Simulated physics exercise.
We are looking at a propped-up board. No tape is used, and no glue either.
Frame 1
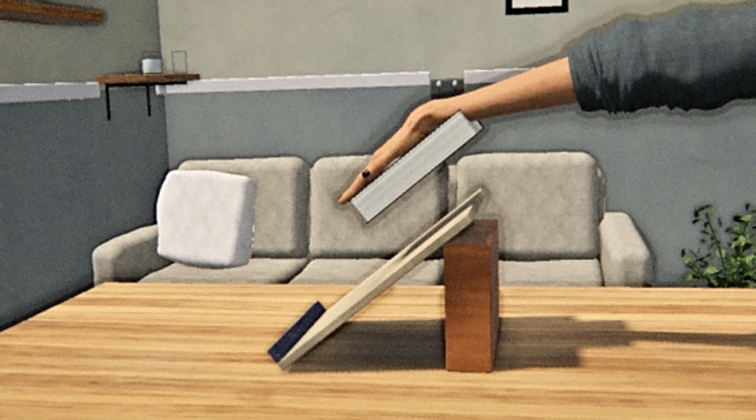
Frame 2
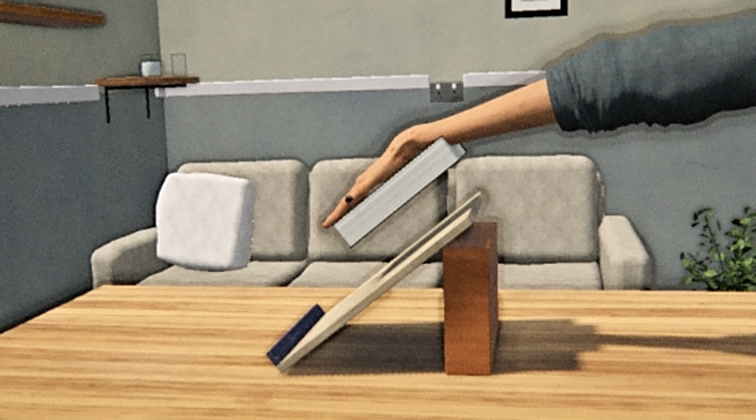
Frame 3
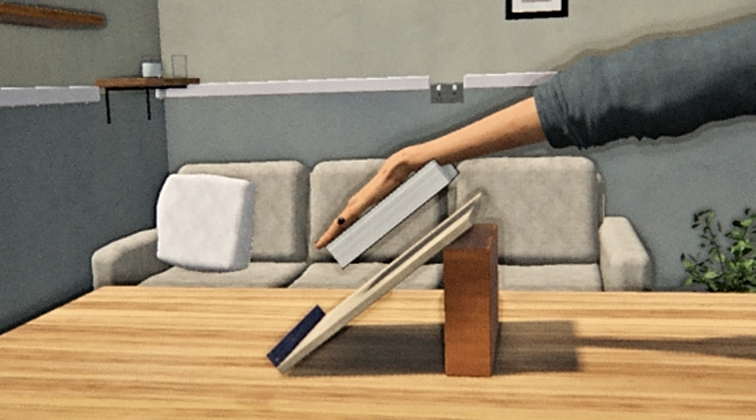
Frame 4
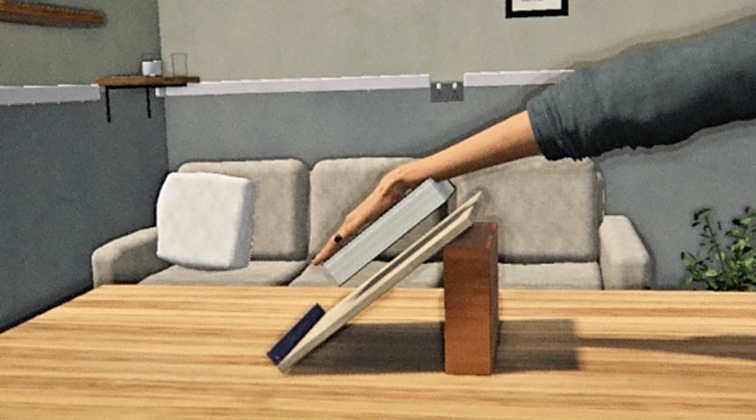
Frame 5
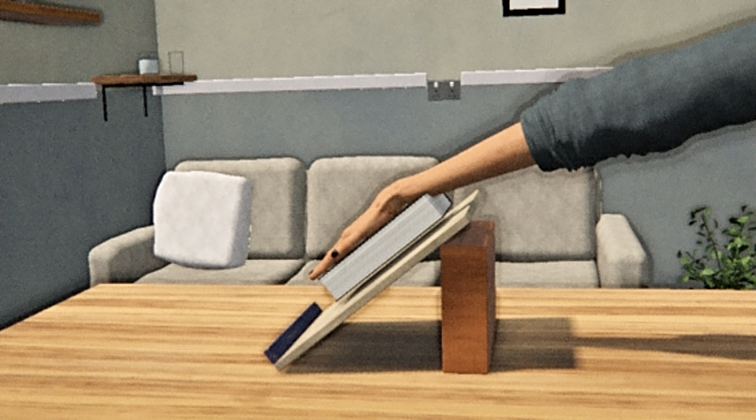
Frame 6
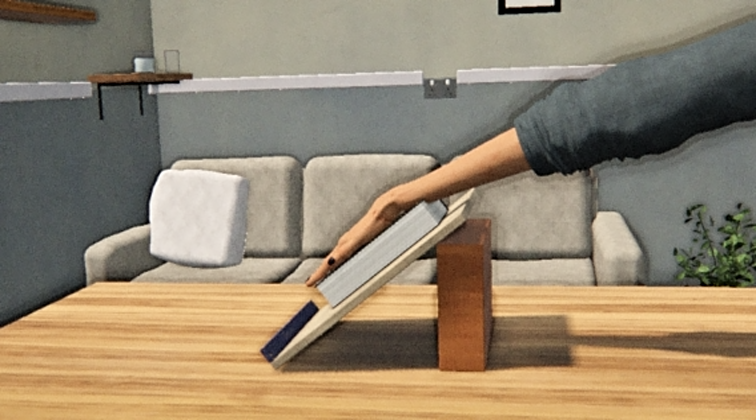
A hand in a dark grey sleeve reaches from the right over a wooden table in a living room, seen from the front at table level. A pale board slopes down leftward from a reddish-brown block, a dark blue piece at its low end, before a beige sofa with a white cushion. The hand lowers a book, pale edges showing, down-left onto the board as the camera shifts very slightly.
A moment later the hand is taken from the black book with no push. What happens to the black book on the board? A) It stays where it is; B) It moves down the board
B, it moves down the board.
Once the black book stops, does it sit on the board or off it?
Watch the black book: It stays aboard.
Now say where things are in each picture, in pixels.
Still above its spot; black book (419, 163), in the first frame.
Still above its spot; black book (402, 188), in the second frame.
Still above its spot; black book (394, 209), in the third frame.
Still above its spot; black book (391, 225), in the fourth frame.
Still above its spot; black book (388, 240), in the fifth frame.
In place under the hand; black book (384, 247), in the sixth frame.
Then, 0.20 s after the last picture, black book slid a little near (376, 254).
Then, 0.30 s after the last picture, black book slid a little near (351, 274).
Then, 0.40 s after the last picture, black book slid a little near (340, 283).
At rest, moved from the start, black book. Seen from the same camera at the end, black book near (340, 283). The black book slides or rolls down.
